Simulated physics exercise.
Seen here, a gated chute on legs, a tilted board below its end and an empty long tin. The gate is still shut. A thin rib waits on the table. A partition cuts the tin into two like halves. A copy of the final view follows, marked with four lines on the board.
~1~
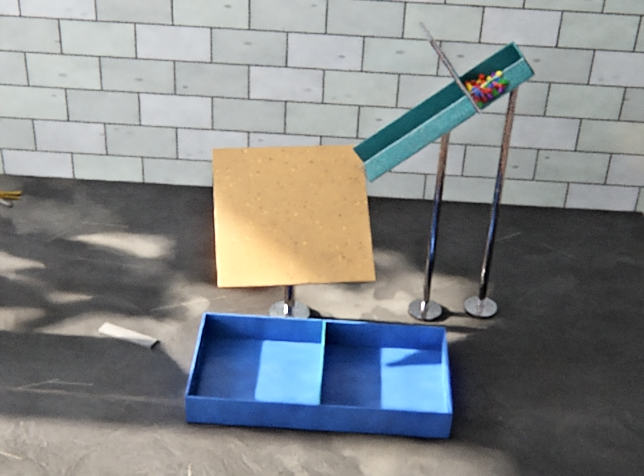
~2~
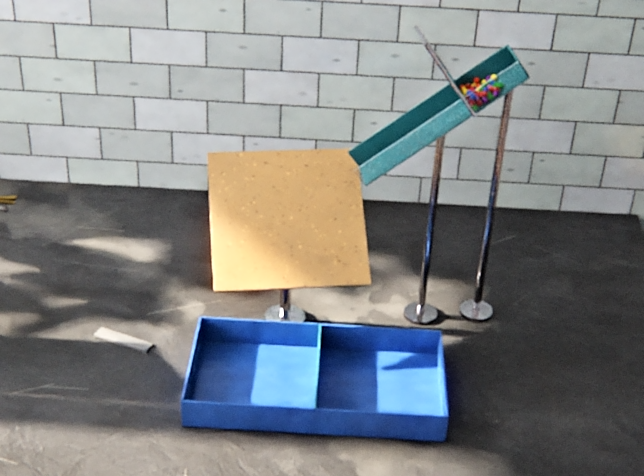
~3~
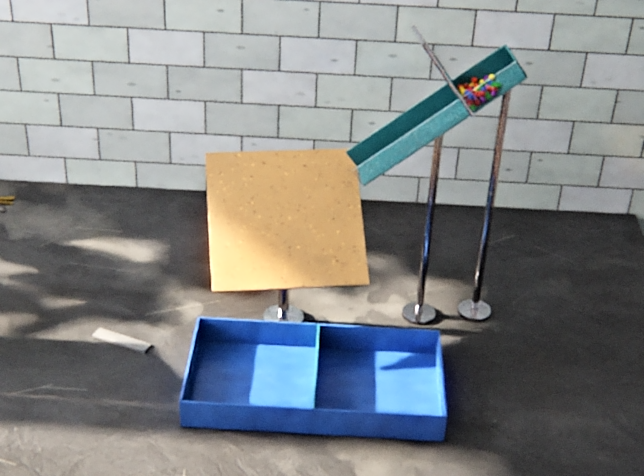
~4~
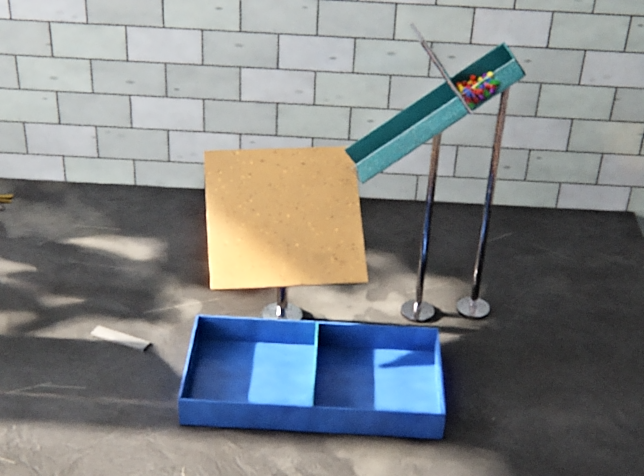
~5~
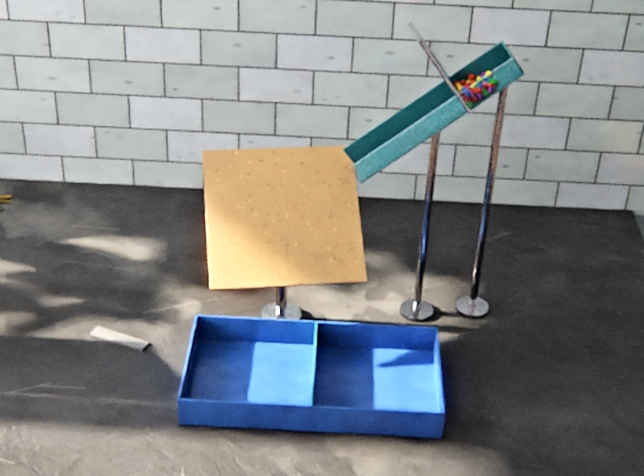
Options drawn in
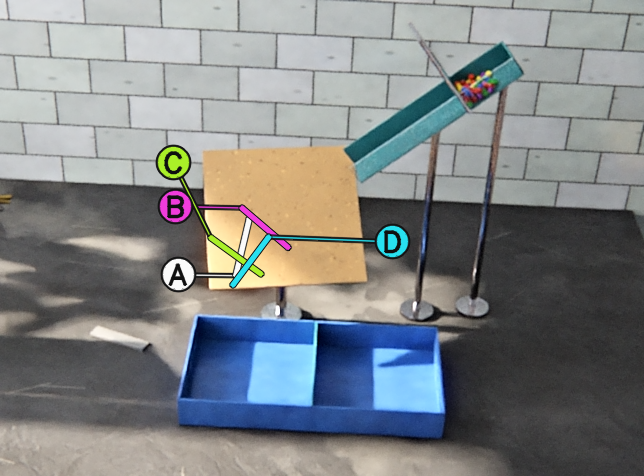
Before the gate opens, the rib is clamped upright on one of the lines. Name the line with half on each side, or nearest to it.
It is B.
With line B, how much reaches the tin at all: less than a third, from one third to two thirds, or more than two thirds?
Line B gives more than two thirds.
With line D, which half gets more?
More lands on the left.
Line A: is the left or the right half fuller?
More lands on the left.
On the marked copy, line A from (249, 218) to (235, 275); line B from (241, 207) to (288, 247); line C from (210, 237) to (261, 274); line D from (268, 237) to (232, 284).
For line A, of what is caught, nearly all in the left half, a stray few in the right.
For line B, of what is caught, about a third in the left half, about two thirds in the right.
For line C, of what is caught, nearly all in the left half, a small part in the right.
For line D, of what is caught, nearly all in the left half, a stray few in the right.
